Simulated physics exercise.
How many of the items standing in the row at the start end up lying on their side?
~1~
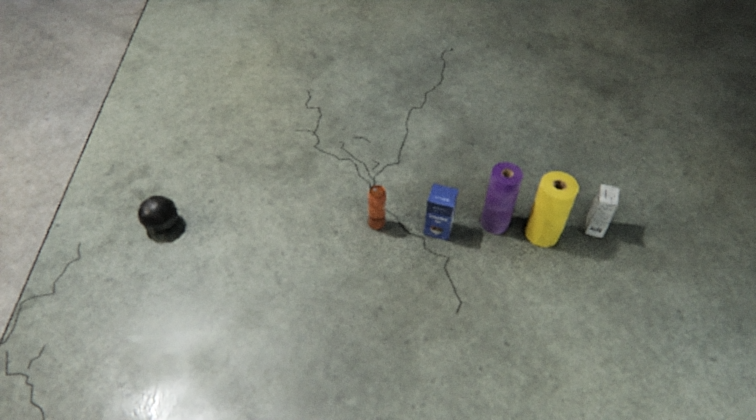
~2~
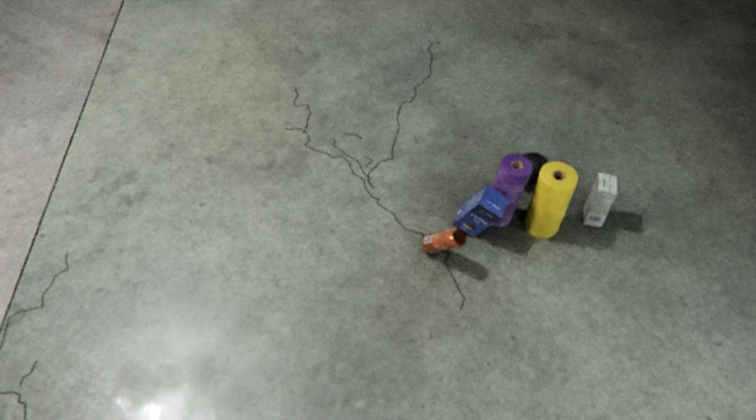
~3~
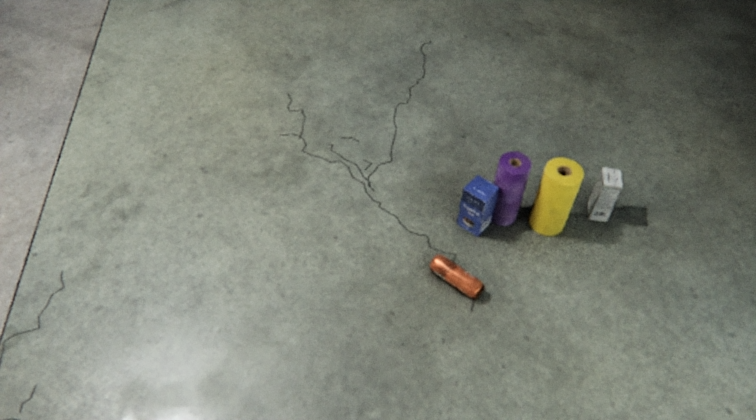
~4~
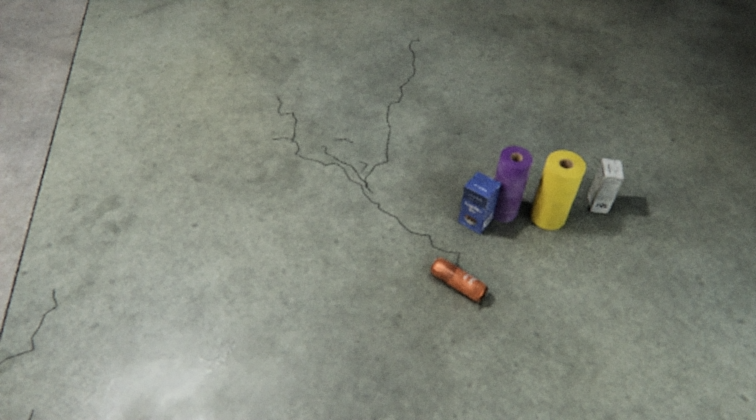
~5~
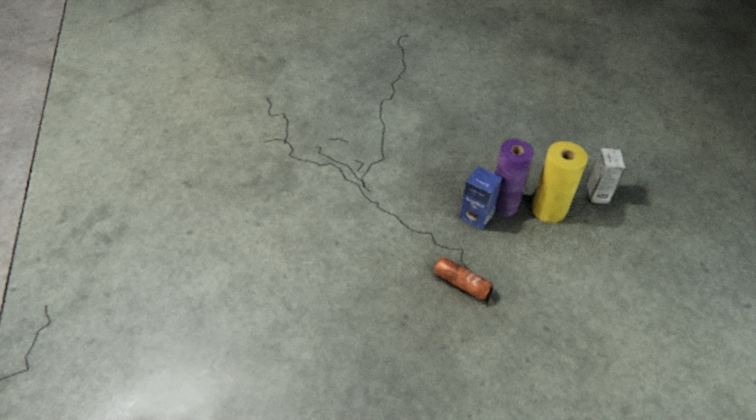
One of them does, the orange can, which lies on the floor in front of the others.
A yellow roll stands on a cracked grey concrete floor, seen from above, with a white carton to its right and a purple roll, a blue carton and an orange can in a row to its left. A black ball sits apart at the far left. The ball moves right to the group and shows behind the purple and yellow rolls, while the orange can tips and the blue carton leans towards the purple roll. The can drops onto its side nearer the viewer, and the ball is lost from view. The blue carton settles upright beside the purple roll, and the rolls and white carton stay standing.
